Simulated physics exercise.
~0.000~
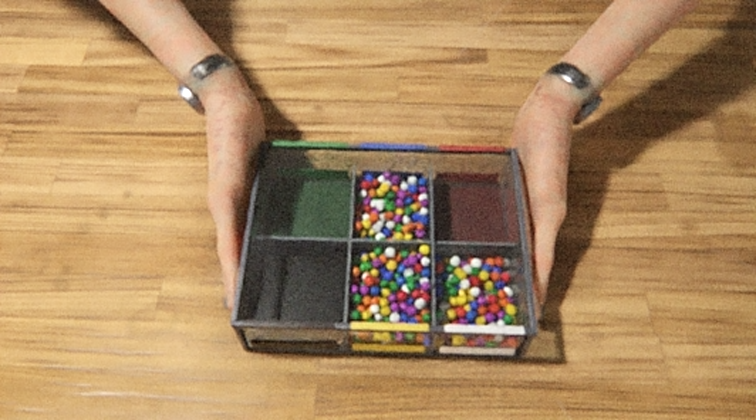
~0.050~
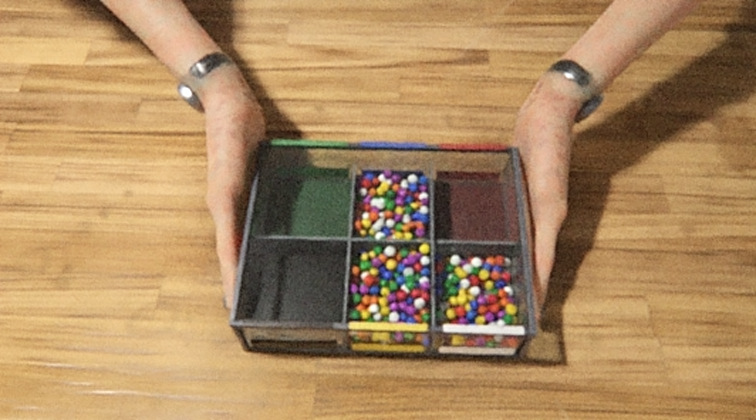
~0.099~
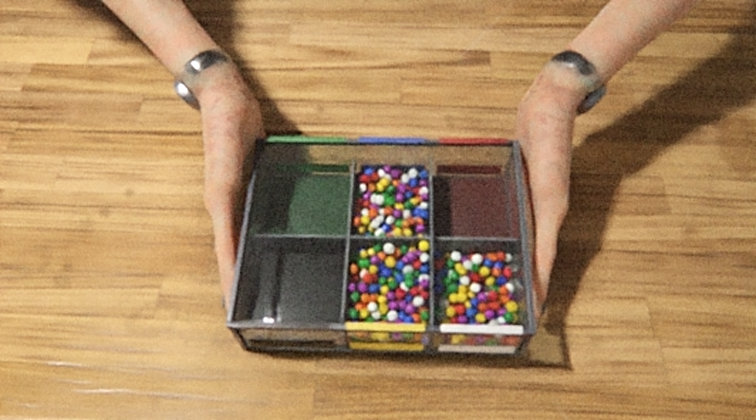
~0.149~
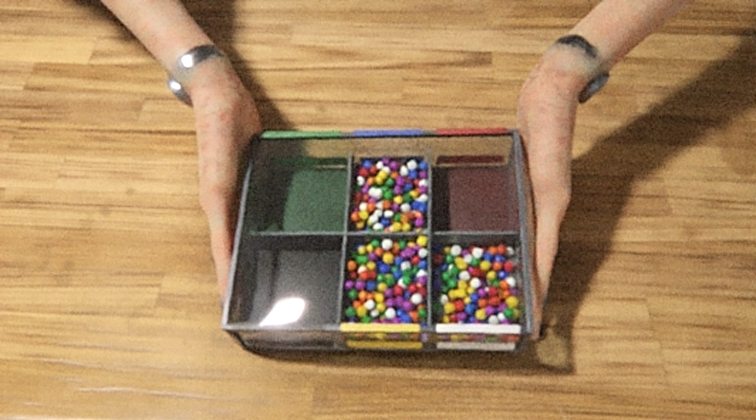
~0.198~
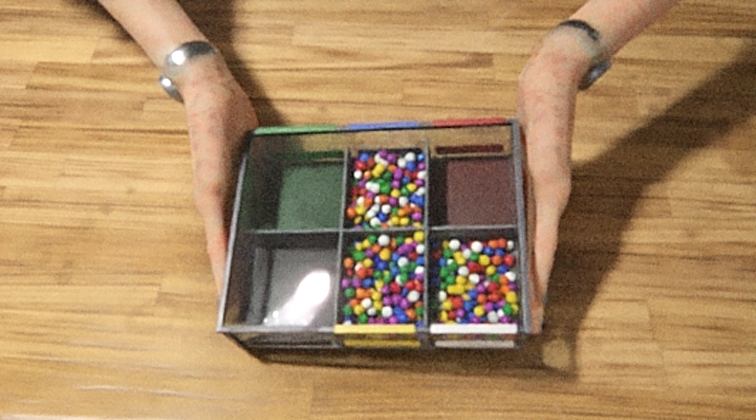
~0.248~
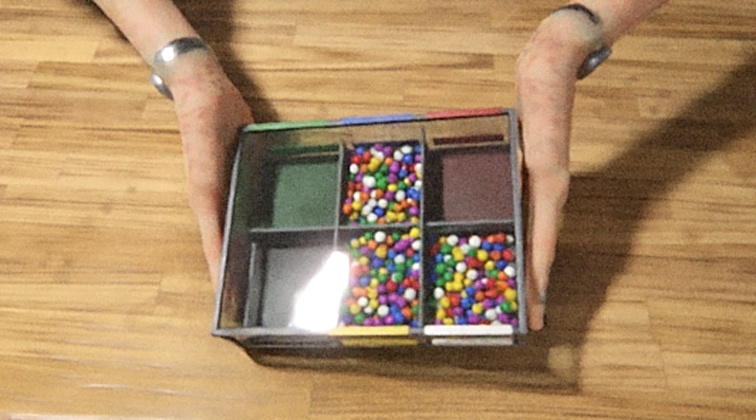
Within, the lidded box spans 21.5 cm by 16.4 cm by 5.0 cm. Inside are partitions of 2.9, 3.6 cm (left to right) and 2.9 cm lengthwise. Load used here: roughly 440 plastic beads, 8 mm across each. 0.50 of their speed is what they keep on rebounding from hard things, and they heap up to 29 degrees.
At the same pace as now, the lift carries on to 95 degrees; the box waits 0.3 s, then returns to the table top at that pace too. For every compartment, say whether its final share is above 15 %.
Red: No, blue: No, green: No, yellow: Yes, white: Yes, black: Yes.
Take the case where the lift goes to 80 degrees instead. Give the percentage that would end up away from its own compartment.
Near 40 in a hundred.
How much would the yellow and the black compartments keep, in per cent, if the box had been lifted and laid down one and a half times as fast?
Then the yellow compartment would hold 25 per cent and the black one 50 per cent.
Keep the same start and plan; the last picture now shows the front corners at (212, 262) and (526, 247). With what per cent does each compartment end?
Red 5, blue 40, green 45, yellow 5, white 5, black 0.
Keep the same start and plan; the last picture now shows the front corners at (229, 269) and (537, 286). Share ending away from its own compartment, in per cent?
Some 60 %.
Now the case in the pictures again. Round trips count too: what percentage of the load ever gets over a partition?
About 55 per cent.
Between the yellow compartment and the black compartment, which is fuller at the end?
Black compartment.
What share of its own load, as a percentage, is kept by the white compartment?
80 per cent, roughly.
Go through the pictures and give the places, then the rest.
The first frame shows box tilt 0 degrees, front corners at (237, 322) and (531, 330); blue 30 %, yellow 45 %, white 25 %.
The second frame shows box tilt 1 degrees, front corners at (235, 321) and (531, 330).
The third frame shows box tilt 4 degrees, front corners at (232, 323) and (530, 329), lowest corner left front.
The fourth frame shows box tilt 8 degrees, front corners at (228, 325) and (528, 328), lowest corner left front.
The fifth frame shows box tilt 12 degrees, front corners at (223, 327) and (525, 327), lowest corner left front.
The sixth frame shows box tilt 16 degrees, front corners at (218, 330) and (520, 328), lowest corner left front; blue 30 %, yellow 45 %, white 25 %. Its pace works out near 85 degrees a second.
After 1.37 s, tilt 95 degrees; blue 10 %, yellow 30 %, white 20 %, black 35 %.
Then, at 2.12 s, tilt 49 degrees; blue 5 %, yellow 25 %, white 20 %, black 50 %.
After 2.90 s, tilt 0 degrees; blue 5 %, yellow 25 %, white 20 %, black 50 %.
By 3.5 s all is still; red 0 %, blue 5 %, green 0 %, yellow 25 %, white 20 %, black 50 %.
